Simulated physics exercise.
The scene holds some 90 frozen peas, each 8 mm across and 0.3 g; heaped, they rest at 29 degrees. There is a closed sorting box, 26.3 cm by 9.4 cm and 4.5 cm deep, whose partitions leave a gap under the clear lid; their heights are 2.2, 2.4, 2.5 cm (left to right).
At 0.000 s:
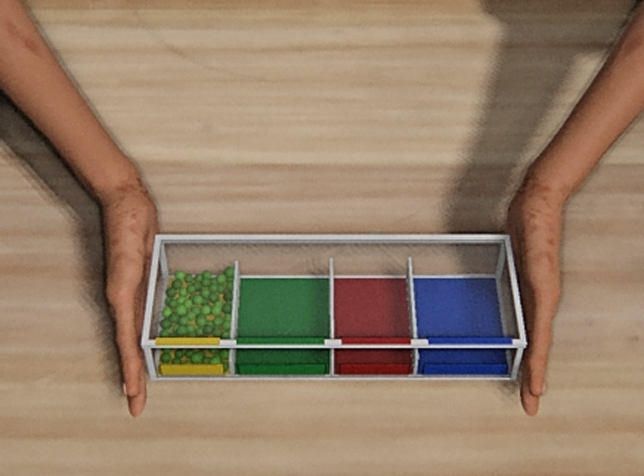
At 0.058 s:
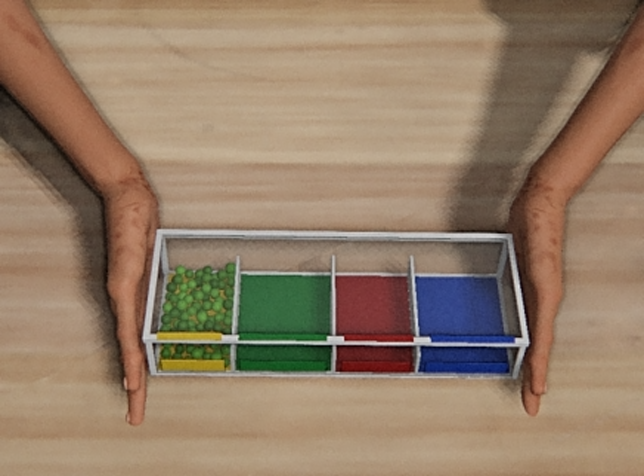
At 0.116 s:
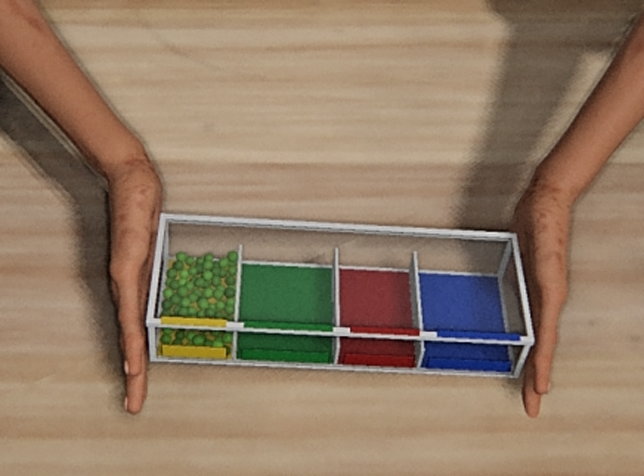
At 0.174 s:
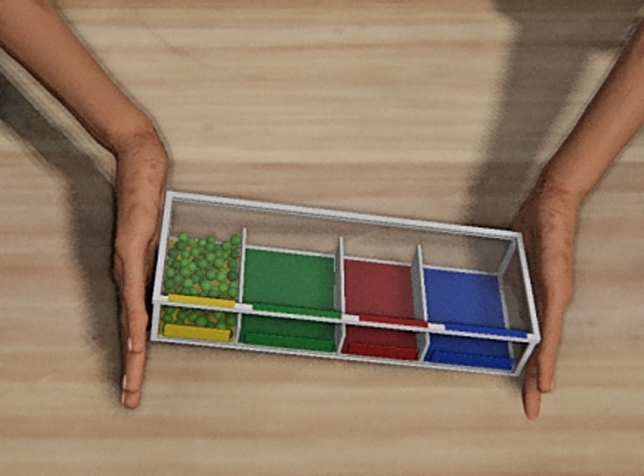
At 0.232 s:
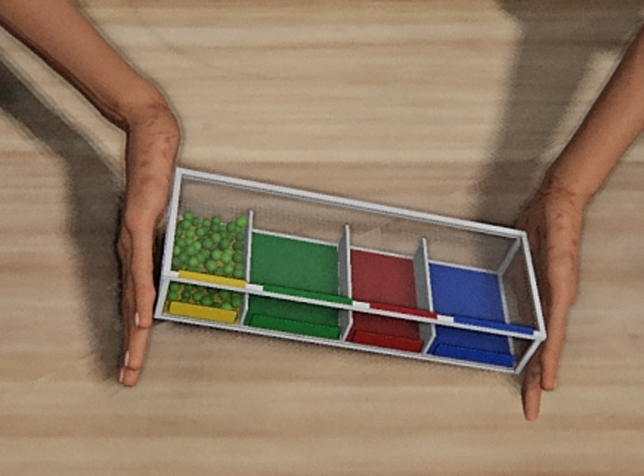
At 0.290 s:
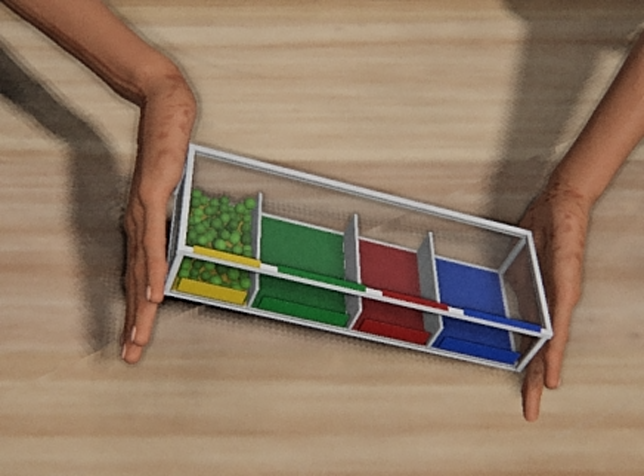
Two hands tilting a clear-lidded divided box, raising its left end while small green balls stay in the yellow left section.
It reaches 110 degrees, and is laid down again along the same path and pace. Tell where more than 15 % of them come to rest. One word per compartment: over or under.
Red under, blue over, green under, yellow under.
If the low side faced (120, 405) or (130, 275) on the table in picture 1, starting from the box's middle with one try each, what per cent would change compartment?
Near 0 and 0 per cent, in that order.
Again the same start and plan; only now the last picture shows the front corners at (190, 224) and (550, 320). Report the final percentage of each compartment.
Final shares, in per cent - red: 10, blue: 90, green: 0, yellow: 0.
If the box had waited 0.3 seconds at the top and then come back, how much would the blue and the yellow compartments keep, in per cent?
Then blue keeps 100% and yellow keeps 0%.
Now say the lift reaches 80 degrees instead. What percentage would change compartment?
About 60 per cent.
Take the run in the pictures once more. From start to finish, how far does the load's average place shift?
It shifts by roughly 21.5 cm.
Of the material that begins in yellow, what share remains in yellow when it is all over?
That compartment keeps close to 0 per cent of its own pieces.
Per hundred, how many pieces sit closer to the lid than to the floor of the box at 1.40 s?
Share: Approx. 100 %.
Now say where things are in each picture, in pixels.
The first frame shows box tilt 0 degrees, front corners at (148, 342) and (520, 341); yellow 100 %.
The second frame shows box tilt 1 degrees, front corners at (149, 336) and (522, 340).
The third frame shows box tilt 5 degrees, front corners at (153, 320) and (527, 339), lowest corner right back.
The fourth frame shows box tilt 10 degrees, front corners at (159, 297) and (533, 336), lowest corner right back.
The fifth frame shows box tilt 15 degrees, front corners at (169, 273) and (539, 334), lowest corner right back.
The sixth frame shows box tilt 20 degrees, front corners at (184, 248) and (546, 332), lowest corner right back; yellow 100 %. Its pace works out near 90 degrees a second.
After 1.40 s, tilt 110 degrees; red 20 %, blue 15 %, green 60 %, yellow 5 %.
After 2.13 s, tilt 49 degrees; blue 100 %.
After 2.90 s, tilt 0 degrees; blue 100 %.
In the end, at 3.6 s, red 0 %, blue 100 %, green 0 %, yellow 0 %.
